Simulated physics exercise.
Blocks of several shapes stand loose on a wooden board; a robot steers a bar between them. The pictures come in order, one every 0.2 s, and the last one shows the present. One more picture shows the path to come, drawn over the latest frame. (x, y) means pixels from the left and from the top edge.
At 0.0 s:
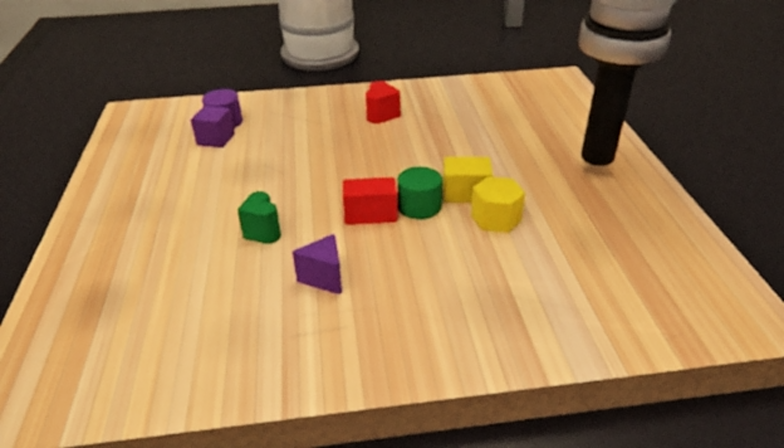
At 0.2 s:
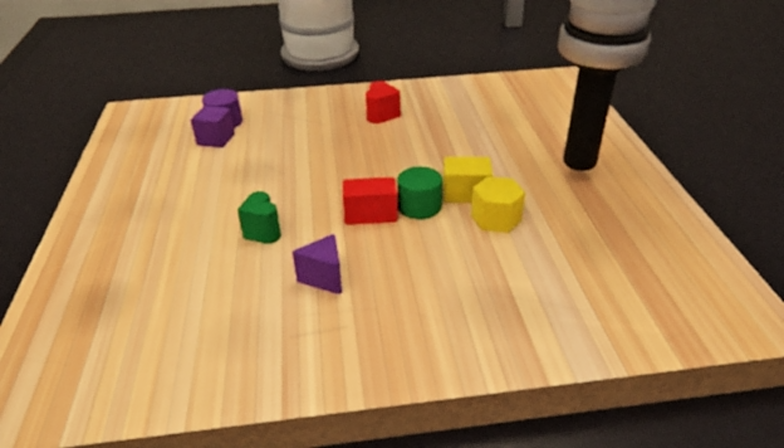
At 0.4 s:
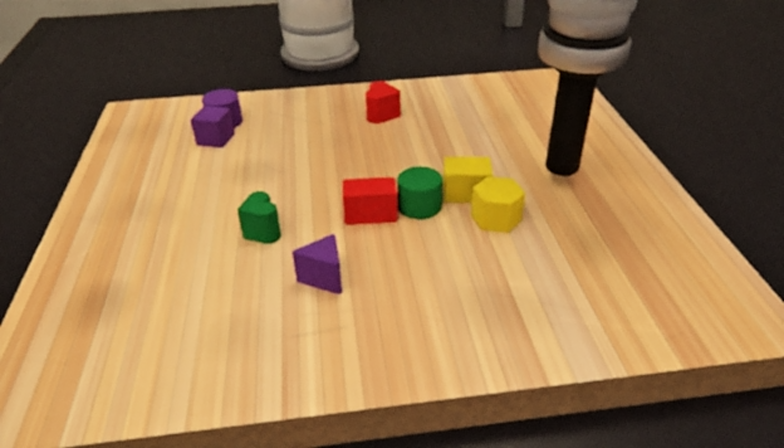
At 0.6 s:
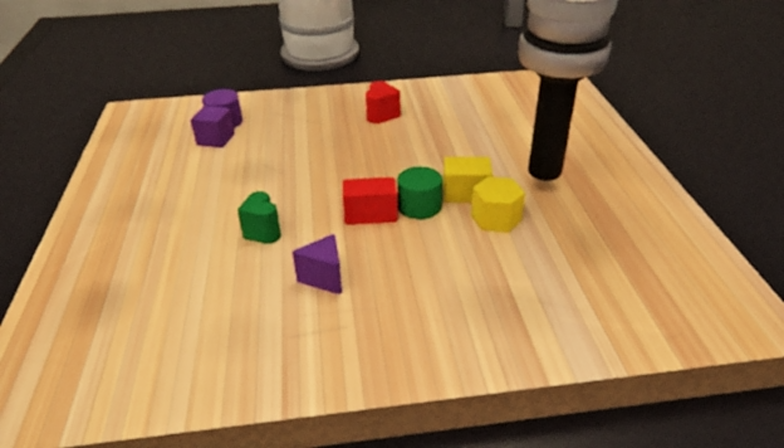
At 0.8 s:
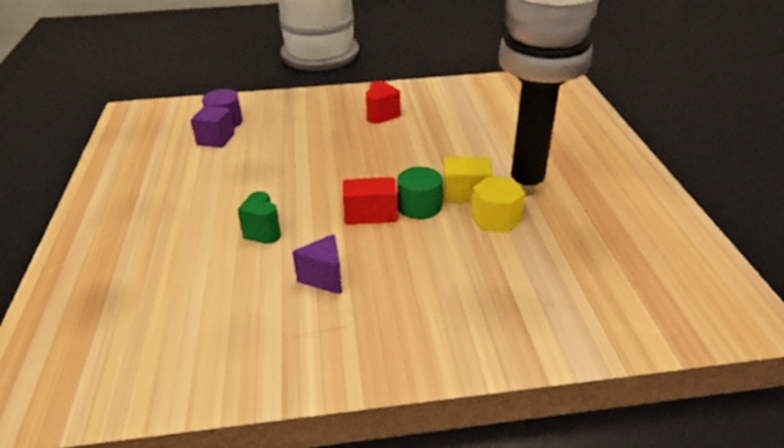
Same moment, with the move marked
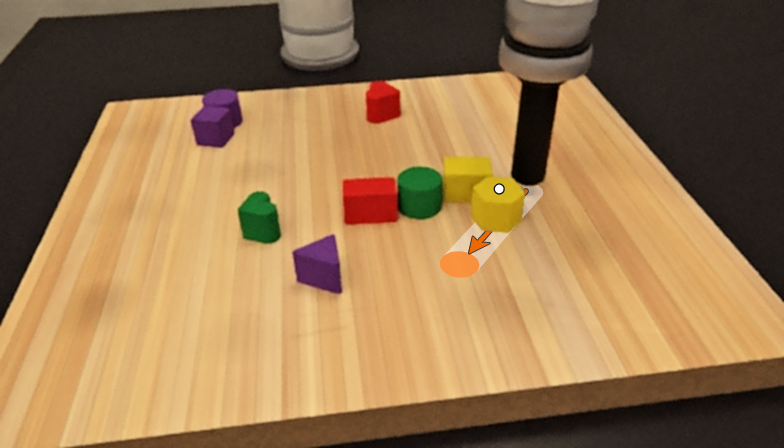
A pale wooden board on a dark surface is seen from a raised, fixed viewpoint. Two purple blocks sit at the back left, a red block farther right, a green block and a purple triangle nearer the front, and a red, a green and two yellow blocks cluster centrally. A robot's black bar moves steadily left and slightly forward from the right side, nearing the yellow hexagon, while every block stays still.
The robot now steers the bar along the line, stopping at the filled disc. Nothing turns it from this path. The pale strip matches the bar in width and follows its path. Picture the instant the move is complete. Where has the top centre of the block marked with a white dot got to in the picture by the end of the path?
The centre of its top face lies at (417, 240).
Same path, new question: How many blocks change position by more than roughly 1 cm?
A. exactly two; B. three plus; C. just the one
Letter C.
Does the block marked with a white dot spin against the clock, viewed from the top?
I'd say no.
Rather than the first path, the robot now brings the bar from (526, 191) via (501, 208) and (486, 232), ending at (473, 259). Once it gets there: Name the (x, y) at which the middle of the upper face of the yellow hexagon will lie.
Its top middle is near (439, 245).
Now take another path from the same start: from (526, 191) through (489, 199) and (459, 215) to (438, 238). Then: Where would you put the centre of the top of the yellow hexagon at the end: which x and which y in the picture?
Answer: (490, 208).
The drawn path runs from (526, 191) to (459, 264); the dot is on the yellow hexagon.
The first path, step by step. One third of the way, bar at (507, 200); yellow hexagon at (482, 204).
Two thirds of the way, bar at (485, 224); yellow hexagon at (450, 225), turned 25° clockwise.
At the end, bar at (460, 250); yellow rectangle not moved; yellow hexagon at (417, 240), turned 70° clockwise.
